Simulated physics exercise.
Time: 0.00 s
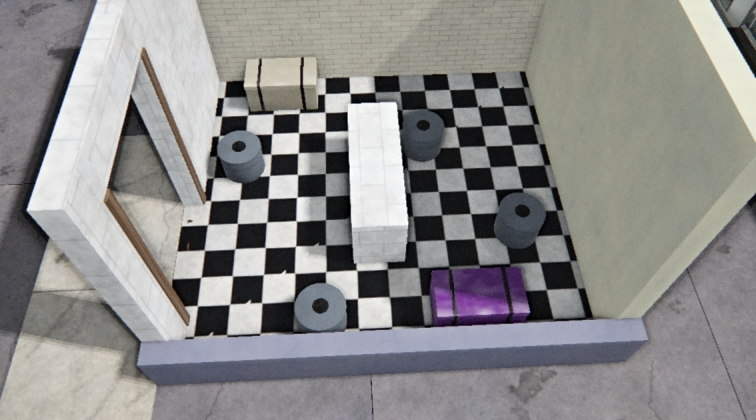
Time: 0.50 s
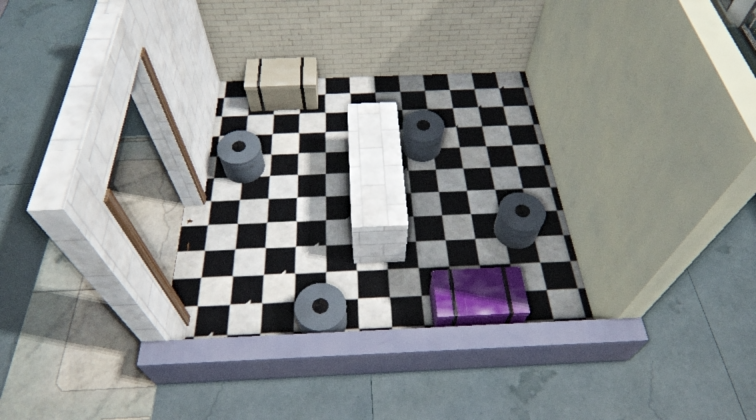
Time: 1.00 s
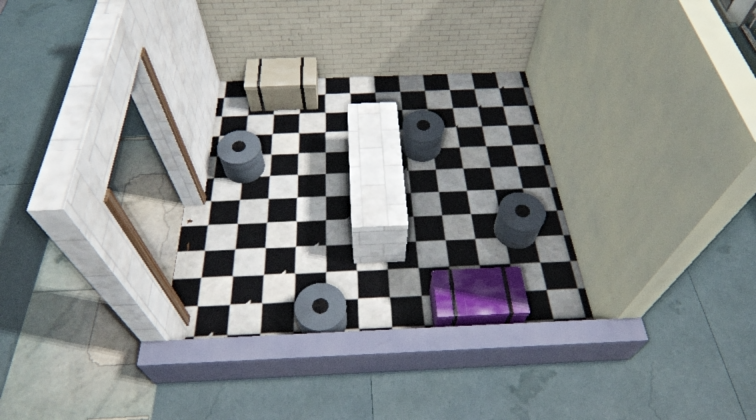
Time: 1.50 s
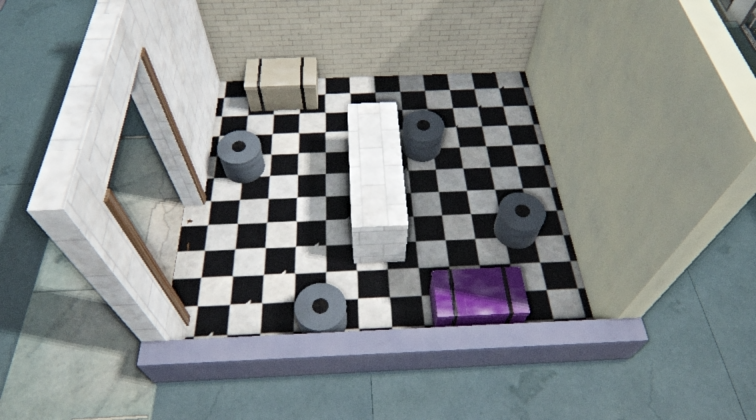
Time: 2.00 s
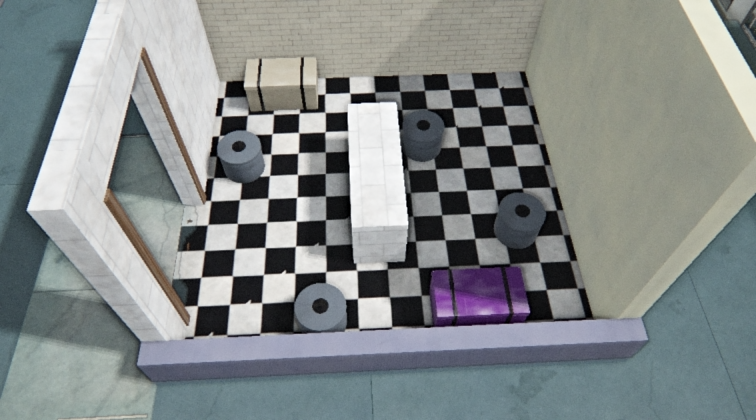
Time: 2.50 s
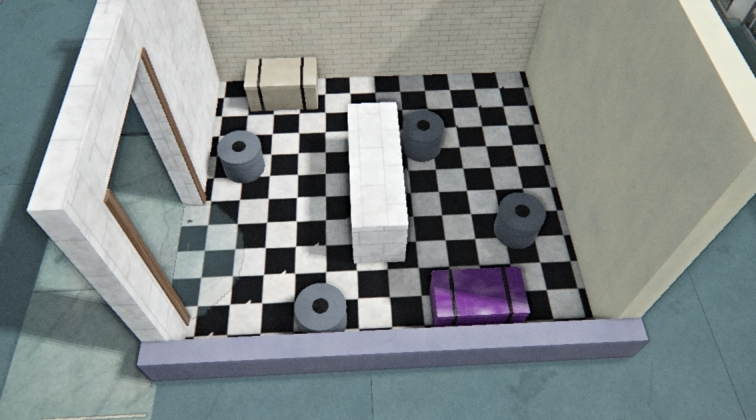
The video shows a checkered-floor room from above, with a purple trunk, a beige box and four grey cylinders around a white block. Water spreads across the ground outside, then enters thinly through the left doorway; the objects stay still.
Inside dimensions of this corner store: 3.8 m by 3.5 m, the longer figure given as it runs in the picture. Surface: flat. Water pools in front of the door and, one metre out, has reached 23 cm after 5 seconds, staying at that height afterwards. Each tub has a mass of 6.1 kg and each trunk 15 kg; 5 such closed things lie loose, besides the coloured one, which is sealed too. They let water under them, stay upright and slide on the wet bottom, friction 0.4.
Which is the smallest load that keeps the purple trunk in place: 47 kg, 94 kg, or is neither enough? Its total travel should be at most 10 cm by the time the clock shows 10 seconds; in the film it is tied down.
Only 94 kg works.
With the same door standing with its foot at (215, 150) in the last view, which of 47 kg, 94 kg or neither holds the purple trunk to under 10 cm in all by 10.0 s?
Note: Only the heavier mass keeps it.
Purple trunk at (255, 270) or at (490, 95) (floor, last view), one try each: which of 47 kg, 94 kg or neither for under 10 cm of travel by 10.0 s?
Note, in order: Heavier only OK; heavier only OK.
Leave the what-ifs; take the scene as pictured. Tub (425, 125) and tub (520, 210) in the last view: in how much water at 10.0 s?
I'd put it at 5 cm and 10 cm respectively.
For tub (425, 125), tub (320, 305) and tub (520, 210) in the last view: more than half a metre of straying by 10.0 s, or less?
Taking them in order: Within the mark, beyond the mark and beyond the mark.
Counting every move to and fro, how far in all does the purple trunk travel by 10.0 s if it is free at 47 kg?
Roughly 40 cm.
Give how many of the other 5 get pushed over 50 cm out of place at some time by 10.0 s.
That makes 4.
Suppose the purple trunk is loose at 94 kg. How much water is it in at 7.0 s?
Close to 8 cm deep.
After 3.5 s the purple trunk would be 0 cm from its start with 47 kg and 0 cm from its start with 94 kg; 0 cm of water round it then.
After 4.5 s the purple trunk would be 0 cm from its start with 47 kg and 0 cm from its start with 94 kg; 1 cm of water round it then.
After 7.0 s the purple trunk would be 12 cm from its start with 47 kg and 0 cm from its start with 94 kg; 8 cm of water round it then.
After 10.0 s the purple trunk would be 38 cm from its start with 47 kg and 0 cm from its start with 94 kg; 9 cm of water round it then.
